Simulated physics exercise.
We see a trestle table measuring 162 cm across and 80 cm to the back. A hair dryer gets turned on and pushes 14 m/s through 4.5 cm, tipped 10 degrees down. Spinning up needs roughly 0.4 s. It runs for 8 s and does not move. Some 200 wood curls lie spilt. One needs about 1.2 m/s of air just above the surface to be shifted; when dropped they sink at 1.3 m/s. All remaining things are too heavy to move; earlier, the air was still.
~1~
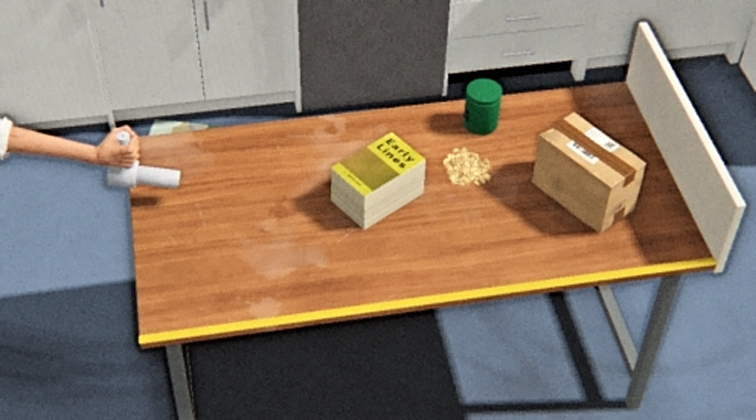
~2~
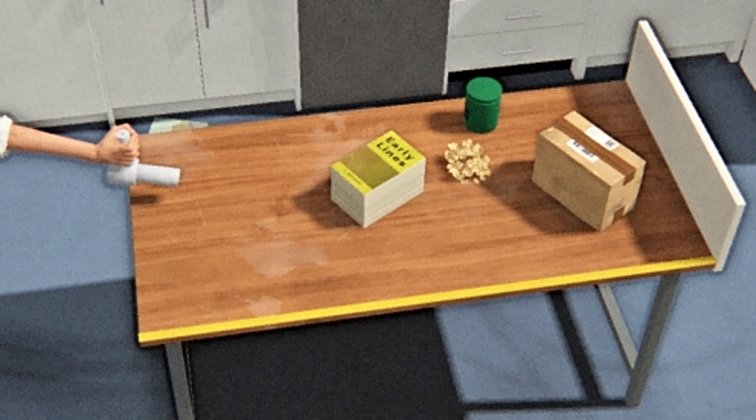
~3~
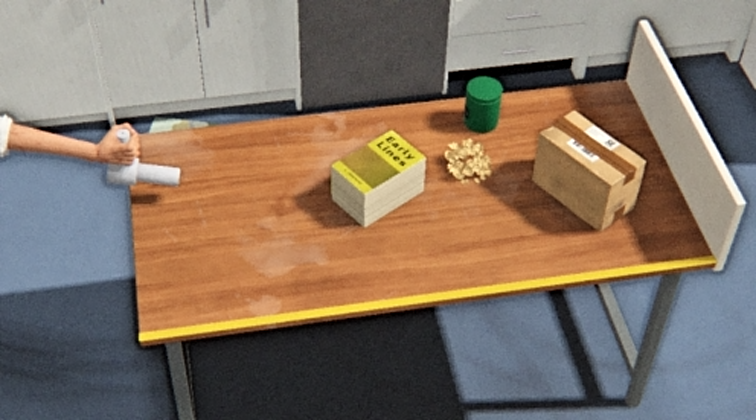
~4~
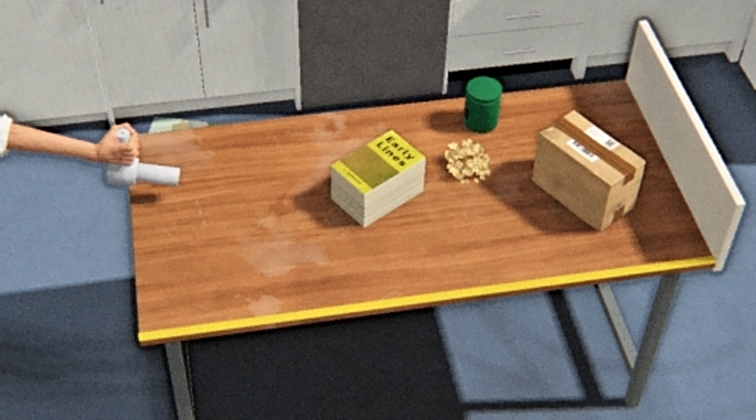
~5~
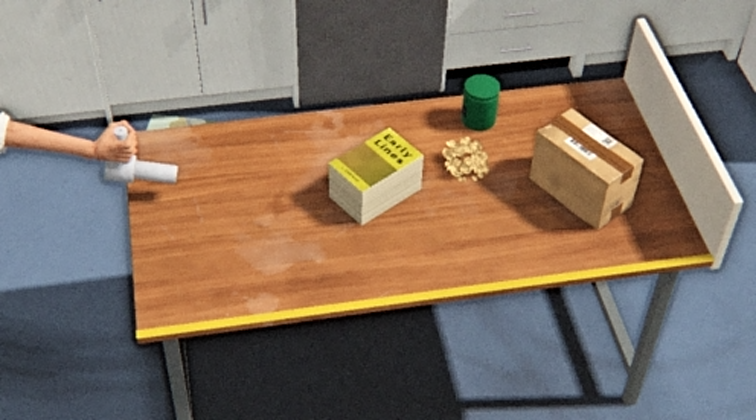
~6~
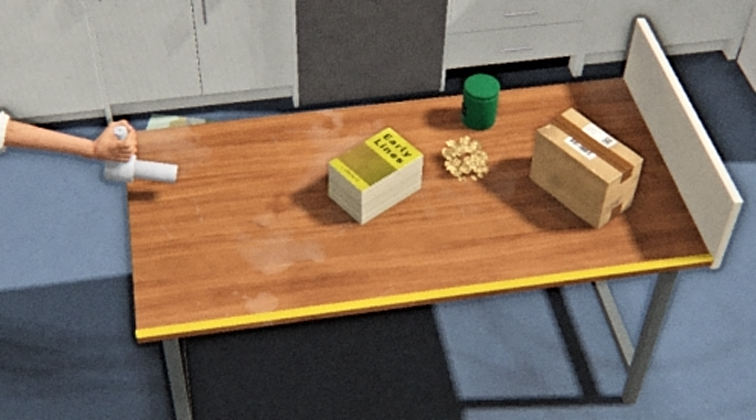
A hand holds a hair dryer while the wood curls on the table barely stir.
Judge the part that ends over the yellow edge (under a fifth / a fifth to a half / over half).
Over the yellow edge: Below a fifth.
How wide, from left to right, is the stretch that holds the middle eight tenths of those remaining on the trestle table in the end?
Roughly 60 cm from left to right.
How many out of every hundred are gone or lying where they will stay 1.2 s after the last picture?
That works out to some 2 %.
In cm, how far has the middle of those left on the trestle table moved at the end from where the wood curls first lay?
That comes to some 5 centimetres.
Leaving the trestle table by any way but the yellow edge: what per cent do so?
Roughly 0 per cent.
Then, 1.2 s after the last picture, 98 % are on the move or not yet settled, 0 % are over the yellow edge; the middle of those still in play is near (466, 163).
Then, 2.2 s after the last picture, 87 % are on the move or not yet settled, 0 % are over the yellow edge; the middle of those still in play is near (471, 164).
Then, 4.0 s after the last picture, 76 % are on the move or not yet settled, 0 % are over the yellow edge; the middle of those still in play is near (474, 159).
Then, 7.6 s after the last picture, at the end, 2 % are over the yellow edge; the middle of those still in play is near (478, 159).
